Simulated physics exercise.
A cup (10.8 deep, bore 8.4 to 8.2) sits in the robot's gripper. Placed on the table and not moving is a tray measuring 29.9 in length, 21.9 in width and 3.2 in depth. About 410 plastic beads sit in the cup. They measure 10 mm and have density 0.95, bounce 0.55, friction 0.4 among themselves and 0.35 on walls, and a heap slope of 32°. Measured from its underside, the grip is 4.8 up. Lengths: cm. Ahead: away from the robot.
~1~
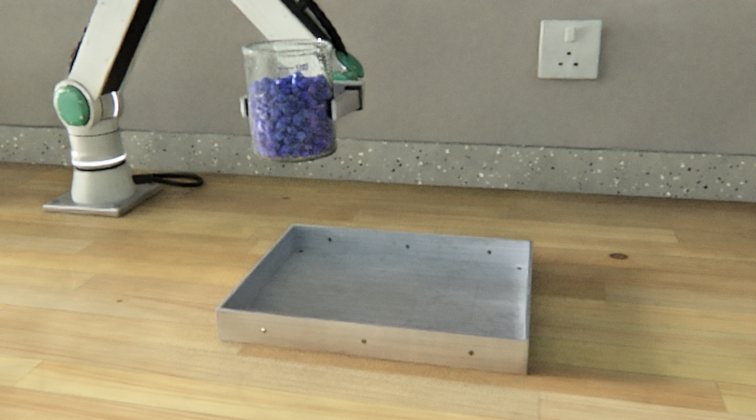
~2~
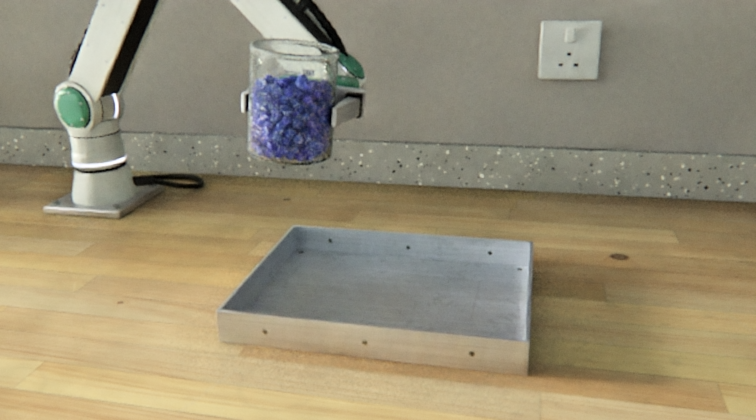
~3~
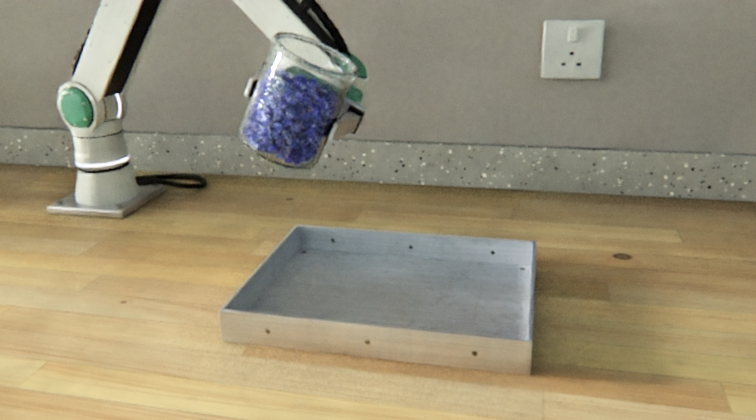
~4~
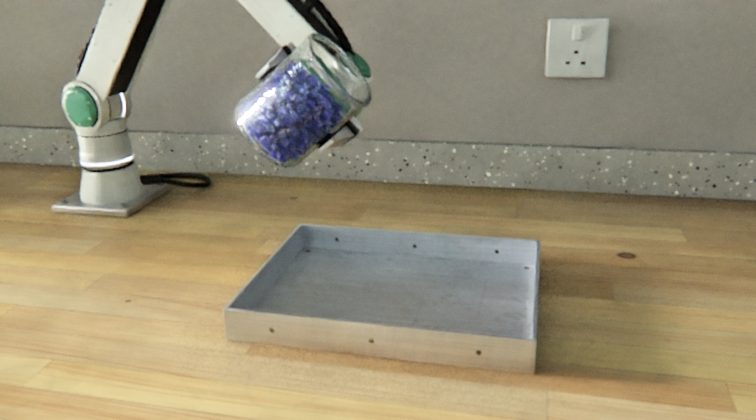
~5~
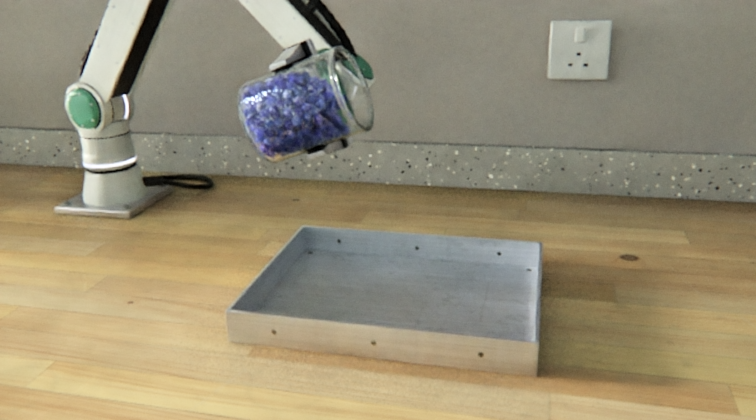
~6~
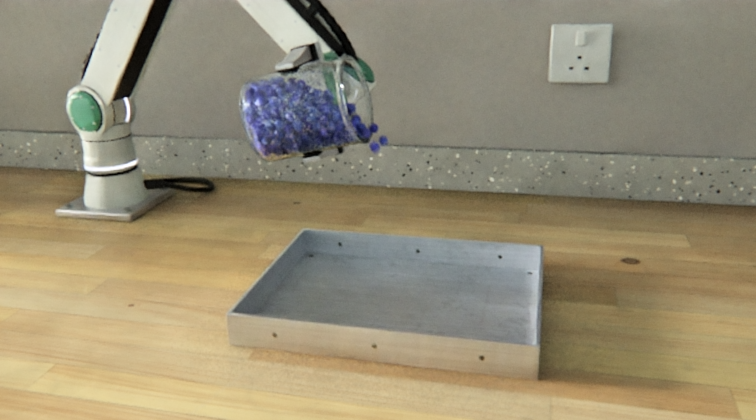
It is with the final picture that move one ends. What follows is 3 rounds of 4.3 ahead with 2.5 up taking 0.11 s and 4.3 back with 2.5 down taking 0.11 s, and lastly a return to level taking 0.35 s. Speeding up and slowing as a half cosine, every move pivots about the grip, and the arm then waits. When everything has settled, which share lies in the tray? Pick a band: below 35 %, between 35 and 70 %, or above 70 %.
The share falls above 70 %.
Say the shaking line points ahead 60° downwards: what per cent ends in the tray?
You'd expect near 25 percent of it there.
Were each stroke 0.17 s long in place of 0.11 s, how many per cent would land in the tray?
Estimate: Close to 55 percent.
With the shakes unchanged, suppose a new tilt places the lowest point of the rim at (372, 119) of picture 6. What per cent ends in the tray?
My estimate is some 50 per cent.
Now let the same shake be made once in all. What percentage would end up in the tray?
65 per cent.
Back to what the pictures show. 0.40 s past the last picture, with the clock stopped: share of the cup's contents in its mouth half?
Close to 90 in a hundred.
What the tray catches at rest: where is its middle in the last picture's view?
Middle point: About (475, 303).
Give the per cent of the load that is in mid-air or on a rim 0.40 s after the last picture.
Reading at that time: Some 4 per cent.
Then, 0.40 s on, tilted 77° forward, highest piece 26 above the table; 246 in the tray, 151 in the cup, 16 in flight or on a rim.
Then, 0.81 s on, tilted 48° forward, highest piece 23 above the table; 325 in the tray, 73 in the cup, 9 on the table or floor, 6 in flight or on a rim.
Then, 1.21 s on, level, highest piece 21 above the table; 330 in the tray, 73 in the cup, 10 on the table or floor.
Then, 2.26 s on, level, highest piece 21 above the table; 330 in the tray, 73 in the cup, 10 on the table or floor.
In the end, 330 in the tray, 73 in the cup, 10 on the table or floor. That is 80 % in the tray.
